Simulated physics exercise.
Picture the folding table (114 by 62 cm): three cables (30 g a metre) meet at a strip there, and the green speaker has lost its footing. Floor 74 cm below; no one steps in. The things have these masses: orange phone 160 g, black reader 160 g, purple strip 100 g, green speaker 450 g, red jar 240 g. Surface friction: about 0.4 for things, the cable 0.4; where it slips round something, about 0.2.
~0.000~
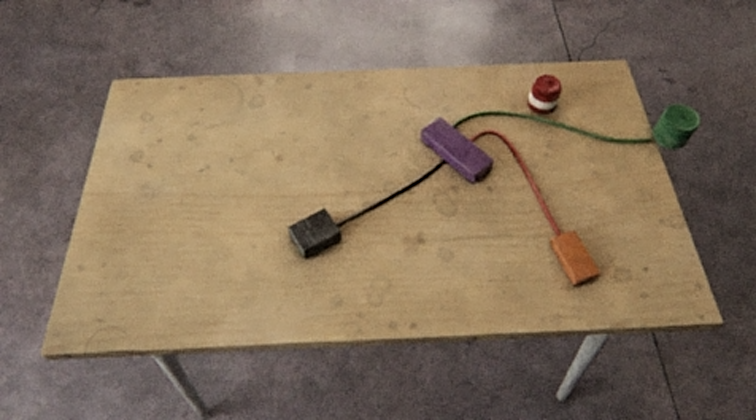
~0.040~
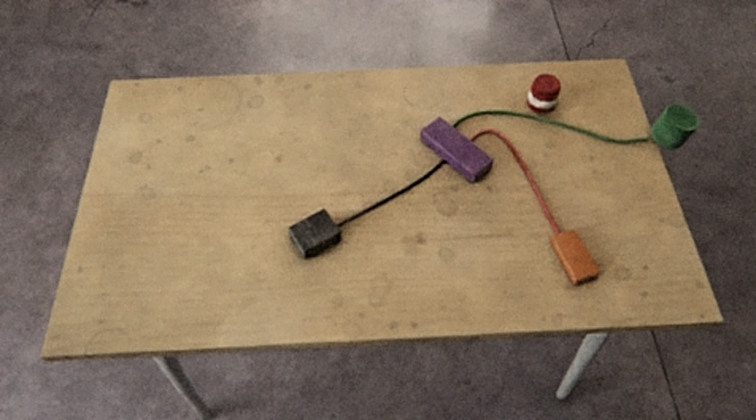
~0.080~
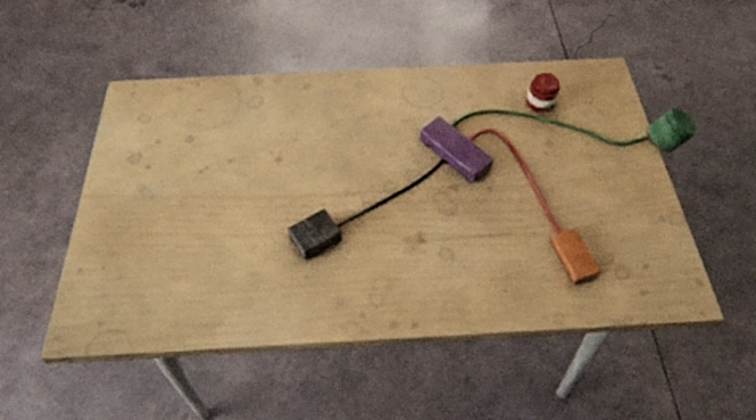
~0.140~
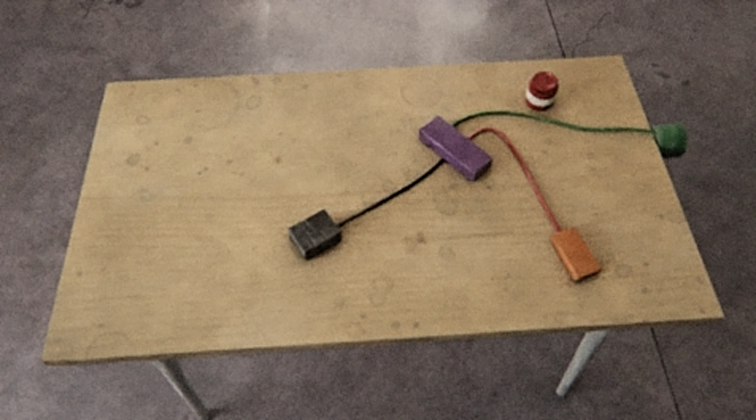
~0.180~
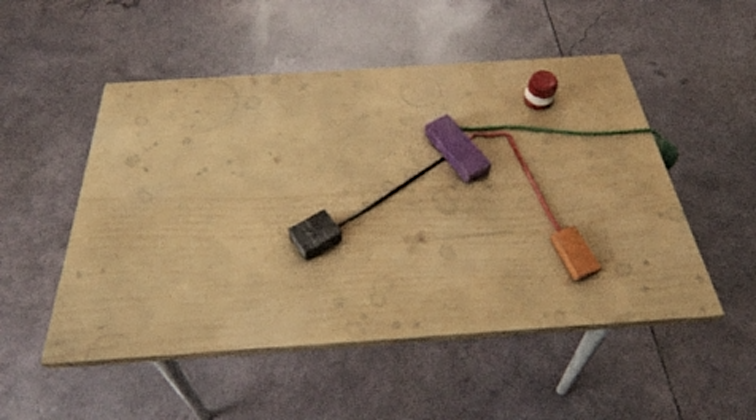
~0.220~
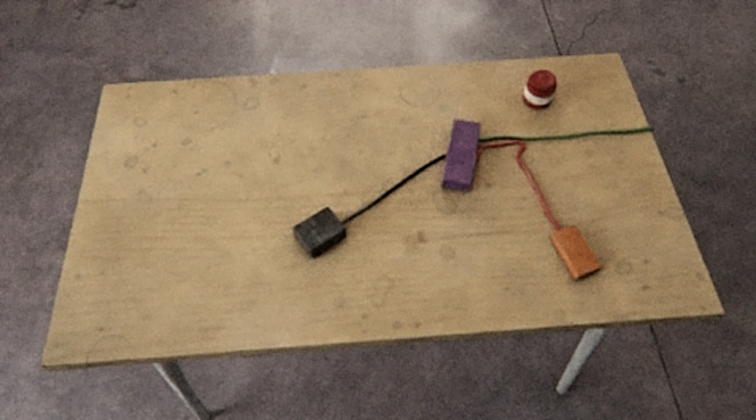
The green speaker tipped over the table's right edge and dropped out of sight, pulling its cable straight, and the purple strip turned and slid slightly right, tugging the black reader a little with it.
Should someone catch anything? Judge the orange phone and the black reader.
Here the orange phone leaves the top, and the black reader leaves the top.
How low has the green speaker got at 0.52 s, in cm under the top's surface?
Roughly 35 centimetres.
After 0.5 s, the strip's end of the green cable at (600, 169); black reader 20 cm off its start, purple strip 25 cm off its start, green speaker over the edge.
After 0.8 s, the strip has left the top; black reader 46 cm off its start, purple strip on its side, 44 cm off its start, green speaker over the edge.
After 1.1 s, the strip has left the top; black reader on its side, 70 cm off its start at (653, 142), orange phone 13 cm off its start at (637, 225), purple strip over the edge.
After 1.4 s, the strip has left the top; black reader over the edge, orange phone 15 cm off its start, purple strip over the edge.
After 2.6 s, the strip has left the top; black reader over the edge, orange phone over the edge, purple strip over the edge, green speaker over the edge.
